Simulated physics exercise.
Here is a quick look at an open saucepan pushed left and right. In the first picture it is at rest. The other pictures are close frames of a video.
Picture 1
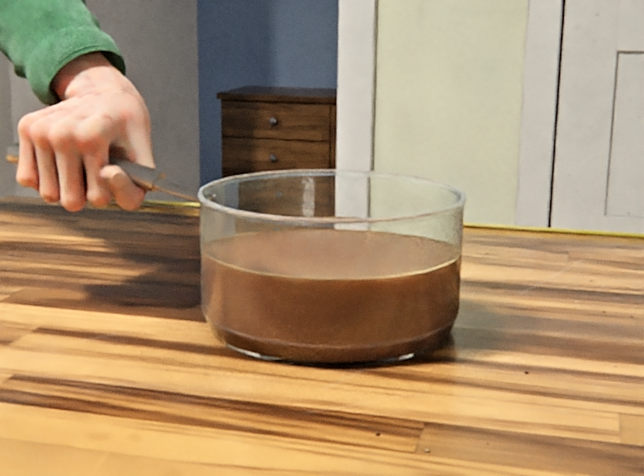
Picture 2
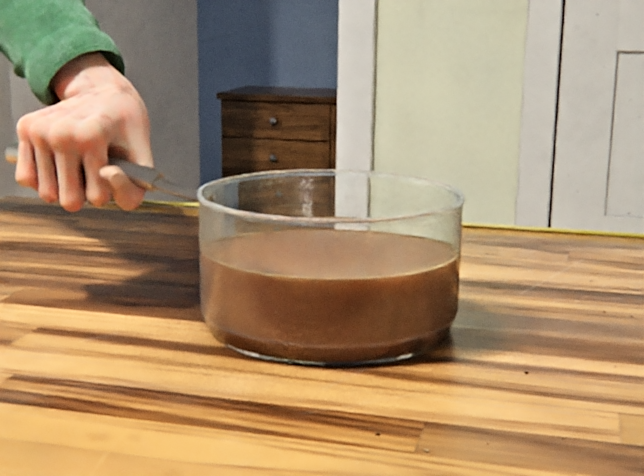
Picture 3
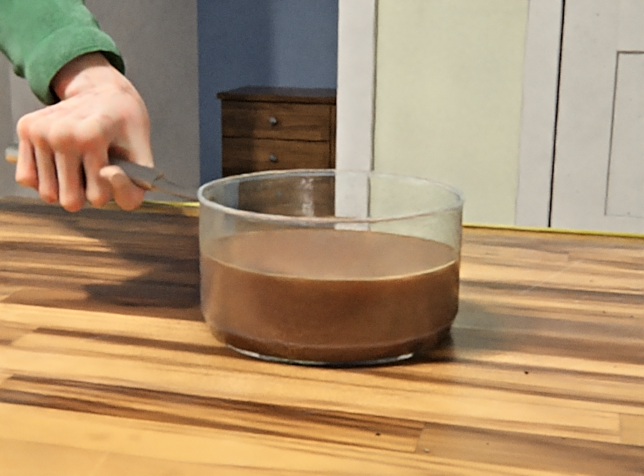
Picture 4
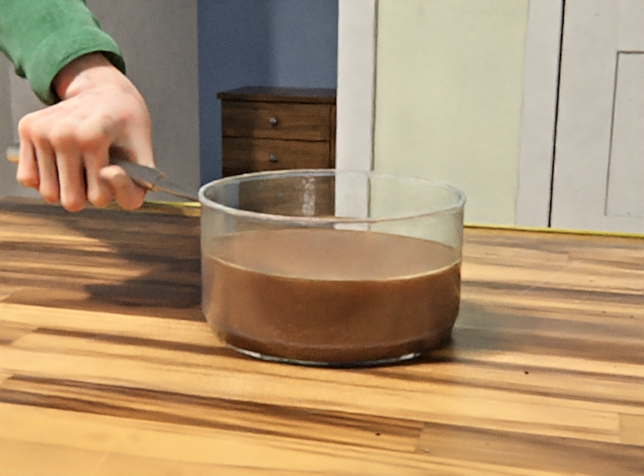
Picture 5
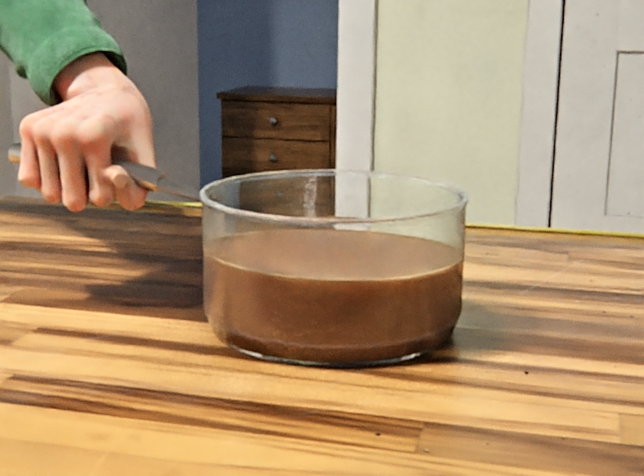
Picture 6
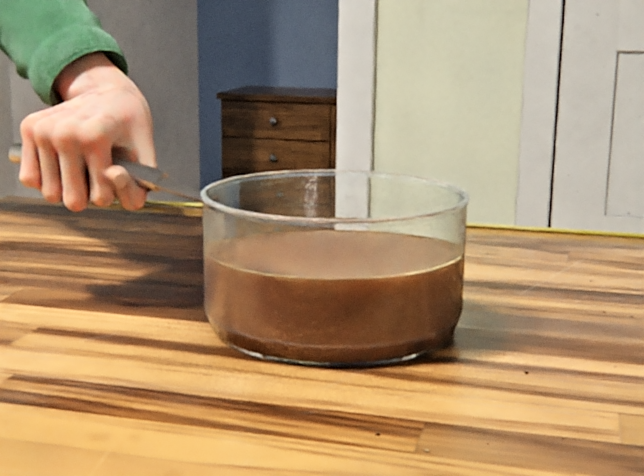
On a striped wooden tabletop in a room with blue and pale walls, the view is from the front, slightly above the surface. A clear, round, open pan holding brown liquid sits near the centre, a hand in a green sleeve grips its handle at left, and a dark wooden drawer unit stands behind. The hand and pan shift very slightly left, then slightly right, while the liquid stays about level and the camera remains still.
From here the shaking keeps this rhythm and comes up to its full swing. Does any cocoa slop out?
At that beat the saucepan stays dry outside.
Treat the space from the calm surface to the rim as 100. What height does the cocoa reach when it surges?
Roughly 40 per cent, I'd estimate.
Soon after, the highest wave so far stays far below the rim.
Later, the highest wave so far climbs under half way to the rim.
In the end, the highest wave so far climbs under half way to the rim; nothing has left it.
